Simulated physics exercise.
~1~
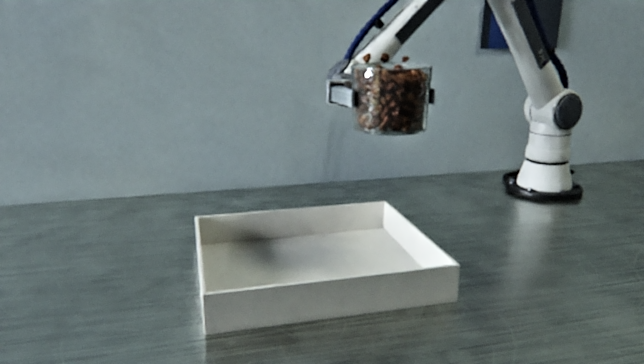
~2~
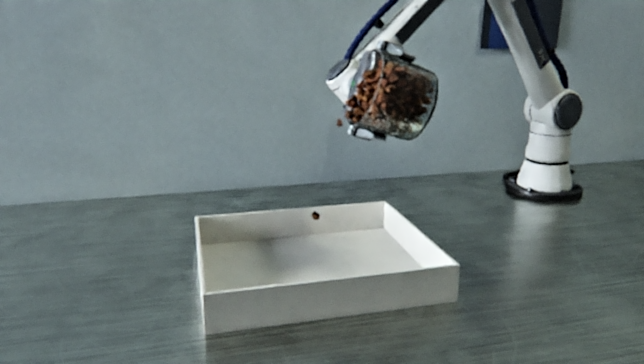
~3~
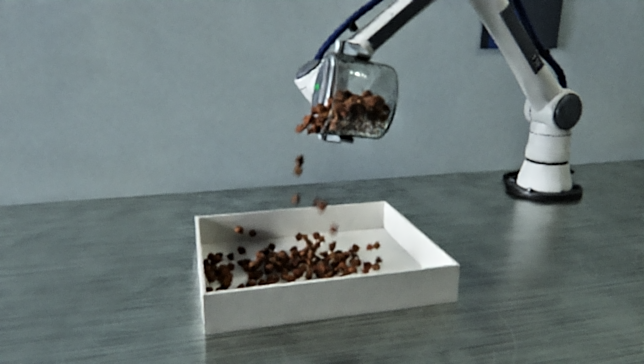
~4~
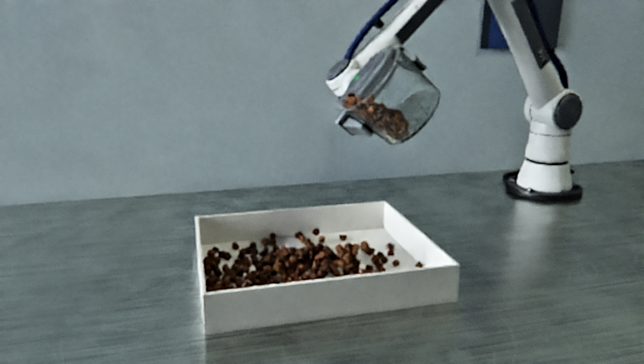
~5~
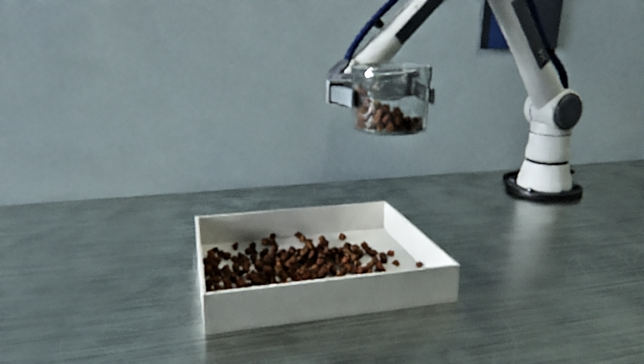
A robot arm holds a clear container filled to the top with small brown pellets above a shallow white tray on a gray table. It tips the container toward the left, and the first pellet drops toward the tray. The container swings farther over and shifts left as pellets tumble out, spreading in a loose heap across the tray. The arm then begins to tilt it back, with a smaller load left inside. Finally the container is upright again, still holding some pellets, while most lie scattered in the tray.
